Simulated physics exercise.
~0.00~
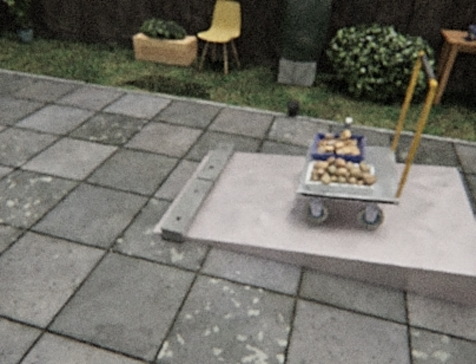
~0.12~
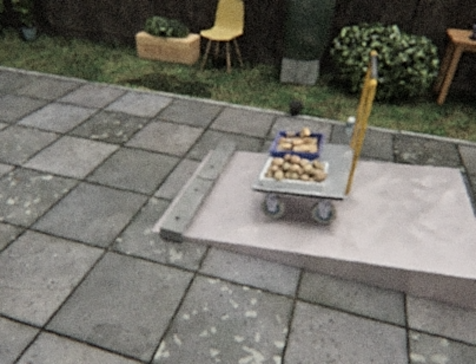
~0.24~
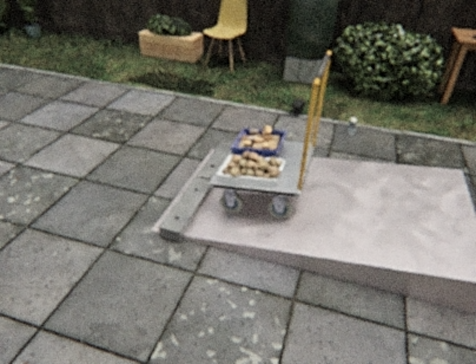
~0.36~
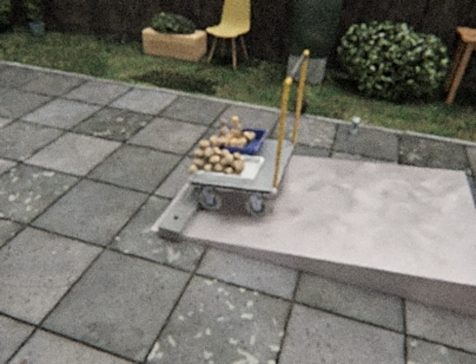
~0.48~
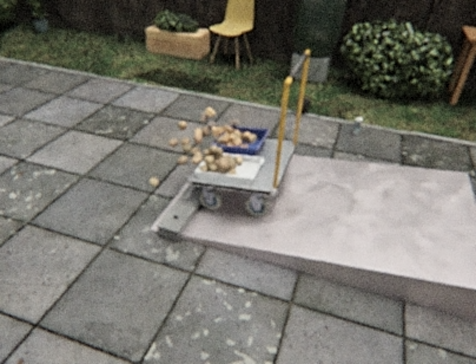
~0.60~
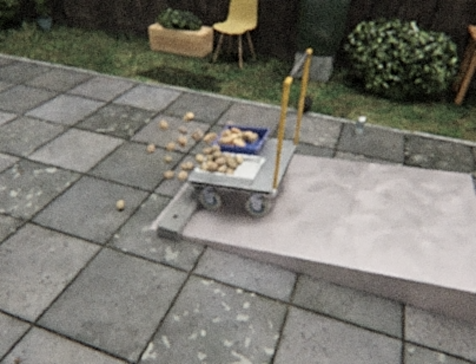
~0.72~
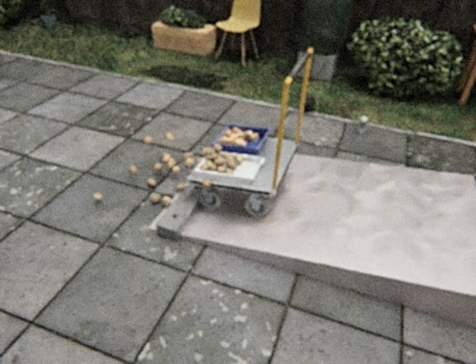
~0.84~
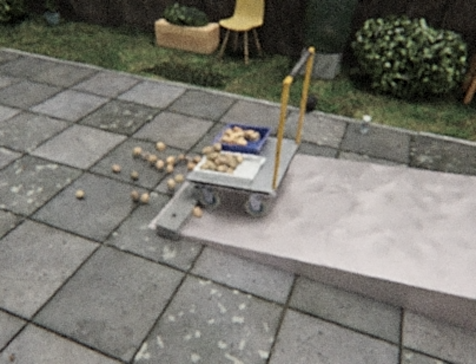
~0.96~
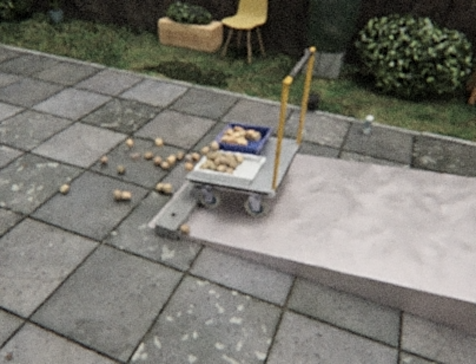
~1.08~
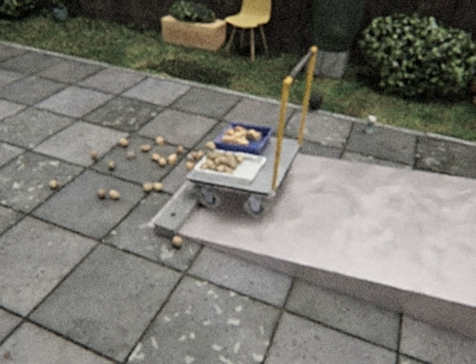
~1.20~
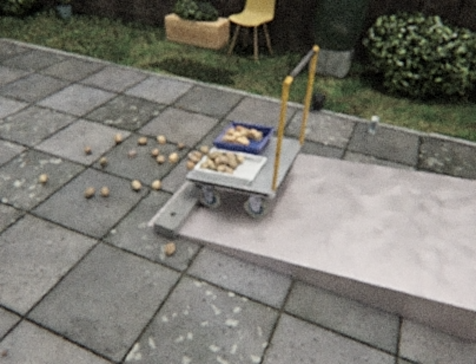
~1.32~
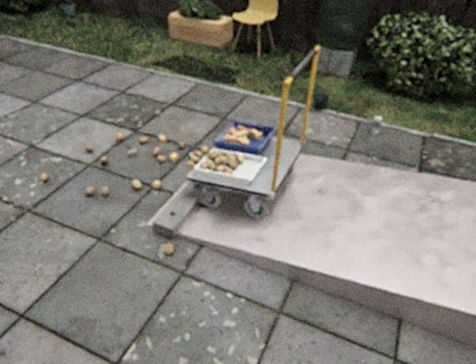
A flat cart with yellow handle posts rolled left down a pale ramp and stopped abruptly at the bottom, throwing many potatoes and a few wooden pieces forward onto the paving, where they scattered while both tubs stayed aboard, still partly filled.
